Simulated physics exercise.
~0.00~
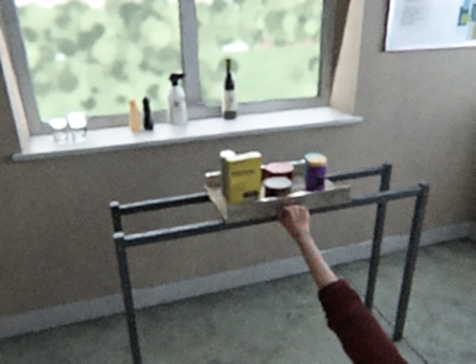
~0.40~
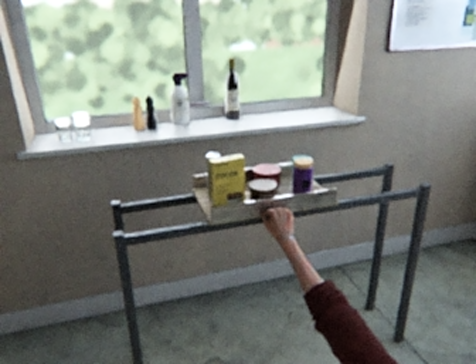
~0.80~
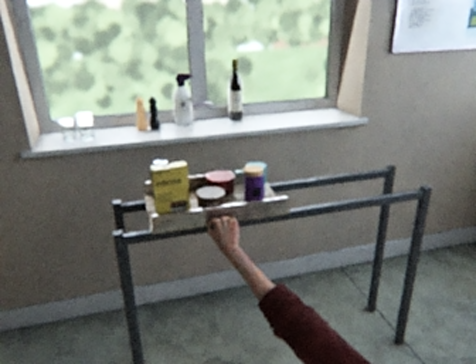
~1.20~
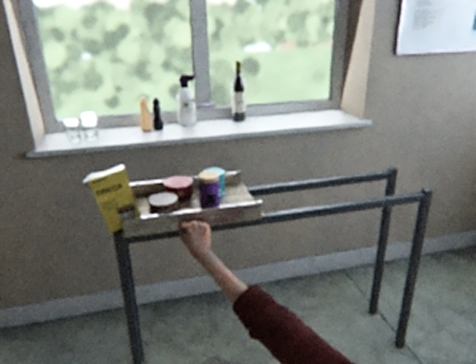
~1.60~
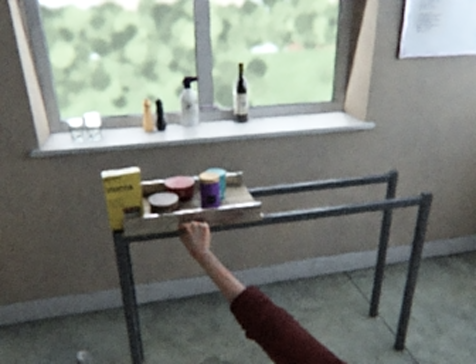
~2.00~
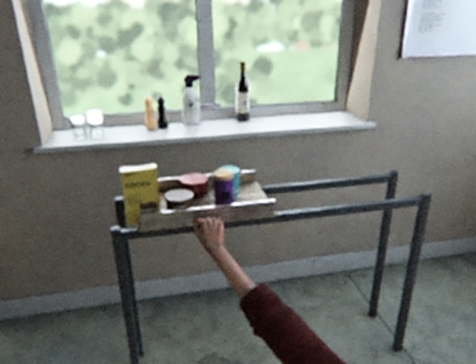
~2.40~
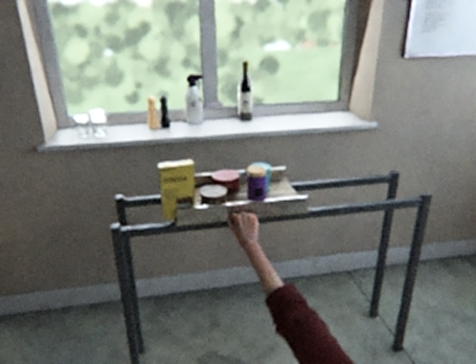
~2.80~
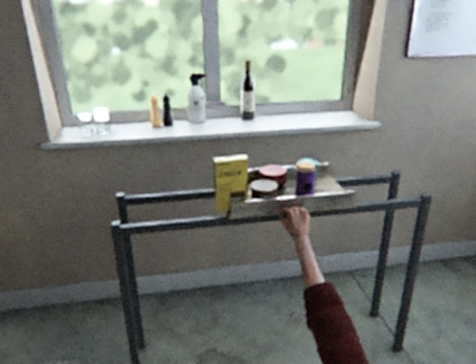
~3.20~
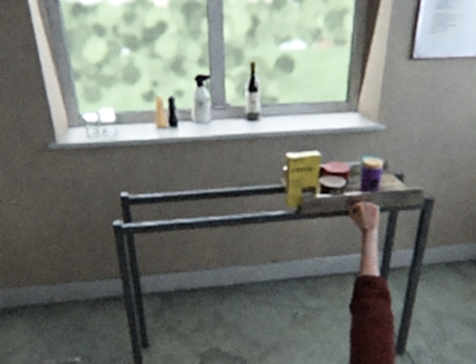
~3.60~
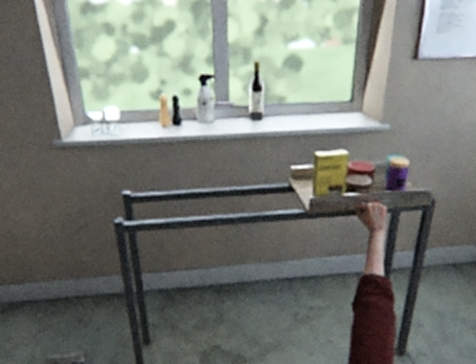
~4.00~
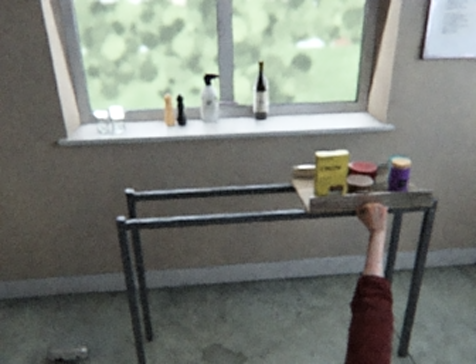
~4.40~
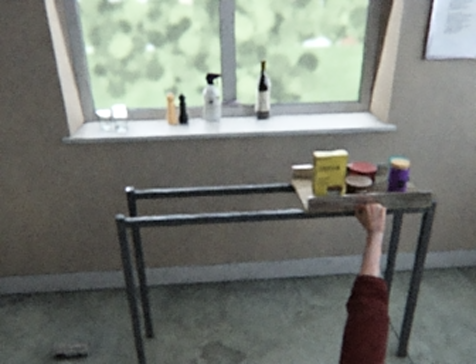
A hand slides a loaded tray left, a can falls off, then moves it right.
